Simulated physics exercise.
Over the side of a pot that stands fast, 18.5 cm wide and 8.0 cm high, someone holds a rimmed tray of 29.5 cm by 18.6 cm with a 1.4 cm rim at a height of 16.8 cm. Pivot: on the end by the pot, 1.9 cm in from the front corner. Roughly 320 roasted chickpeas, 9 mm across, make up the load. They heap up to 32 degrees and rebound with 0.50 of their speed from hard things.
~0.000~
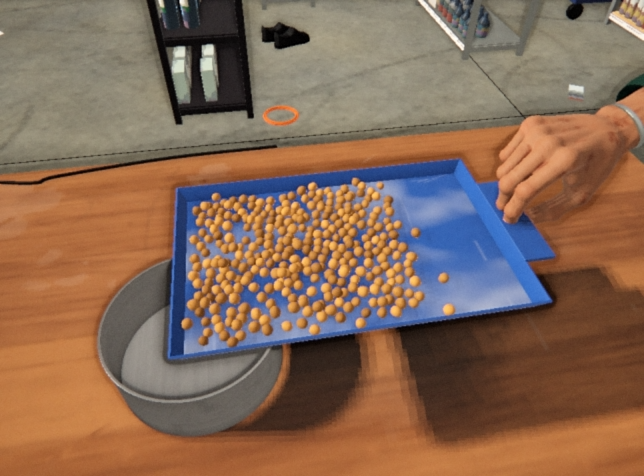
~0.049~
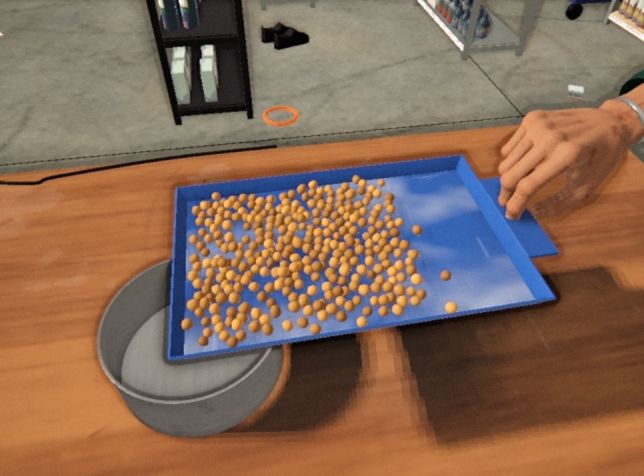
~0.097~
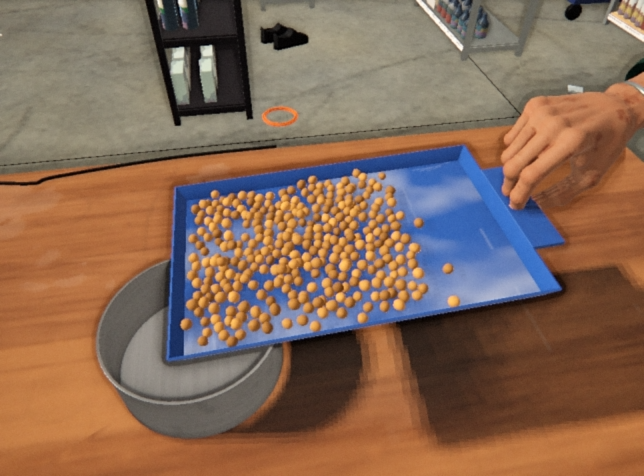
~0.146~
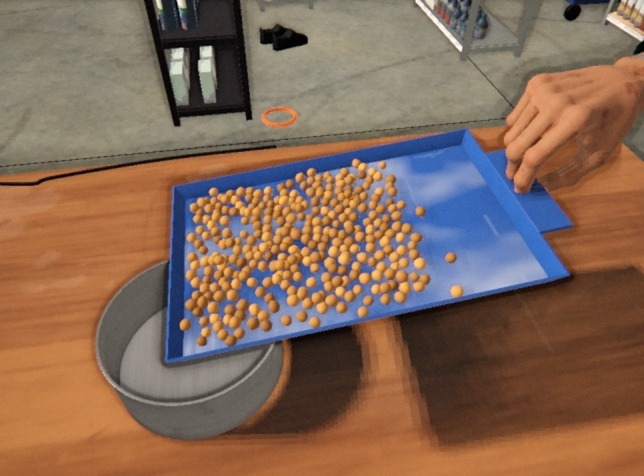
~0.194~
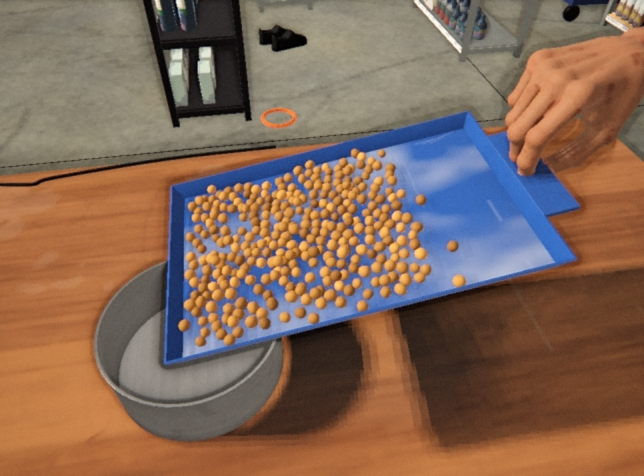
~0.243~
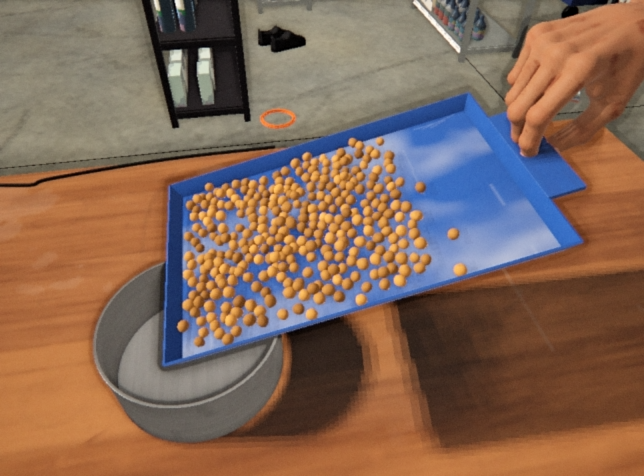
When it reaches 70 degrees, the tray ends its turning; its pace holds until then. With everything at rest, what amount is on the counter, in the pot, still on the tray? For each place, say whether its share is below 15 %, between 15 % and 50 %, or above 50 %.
In order: Counter: A medium portion. Pot: Above half. Tray: Scant.
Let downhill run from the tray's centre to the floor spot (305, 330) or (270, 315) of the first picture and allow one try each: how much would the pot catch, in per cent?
I'd put it at roughly 0 per cent for the first tilt and roughly 10 per cent for the second.
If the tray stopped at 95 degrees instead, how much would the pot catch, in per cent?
That comes out at some 65 per cent.
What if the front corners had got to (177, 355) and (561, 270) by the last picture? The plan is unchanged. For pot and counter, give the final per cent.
The pot gets 5 and the counter 95.
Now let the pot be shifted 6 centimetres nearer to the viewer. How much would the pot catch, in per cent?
Expect something close to 75 per cent.
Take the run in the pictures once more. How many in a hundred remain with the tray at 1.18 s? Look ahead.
Around 20 percent of it.
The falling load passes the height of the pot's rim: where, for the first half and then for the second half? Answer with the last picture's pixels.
It passes about (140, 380) first and (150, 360) afterwards.
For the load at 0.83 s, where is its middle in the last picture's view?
(180, 258) or thereabouts.
Then, at 0.60 s, tilt 42 degrees; the tray holds 100 %, the pot 0 %.
After 0.83 s, tilt 59 degrees; the tray holds 90 %, the pot 0 %.
After 1.18 s, tilt 70 degrees; the tray holds 20 %, the pot 40 %.
At rest (2.5 s), counter 35 %, pot 65 %, tray 0 %.
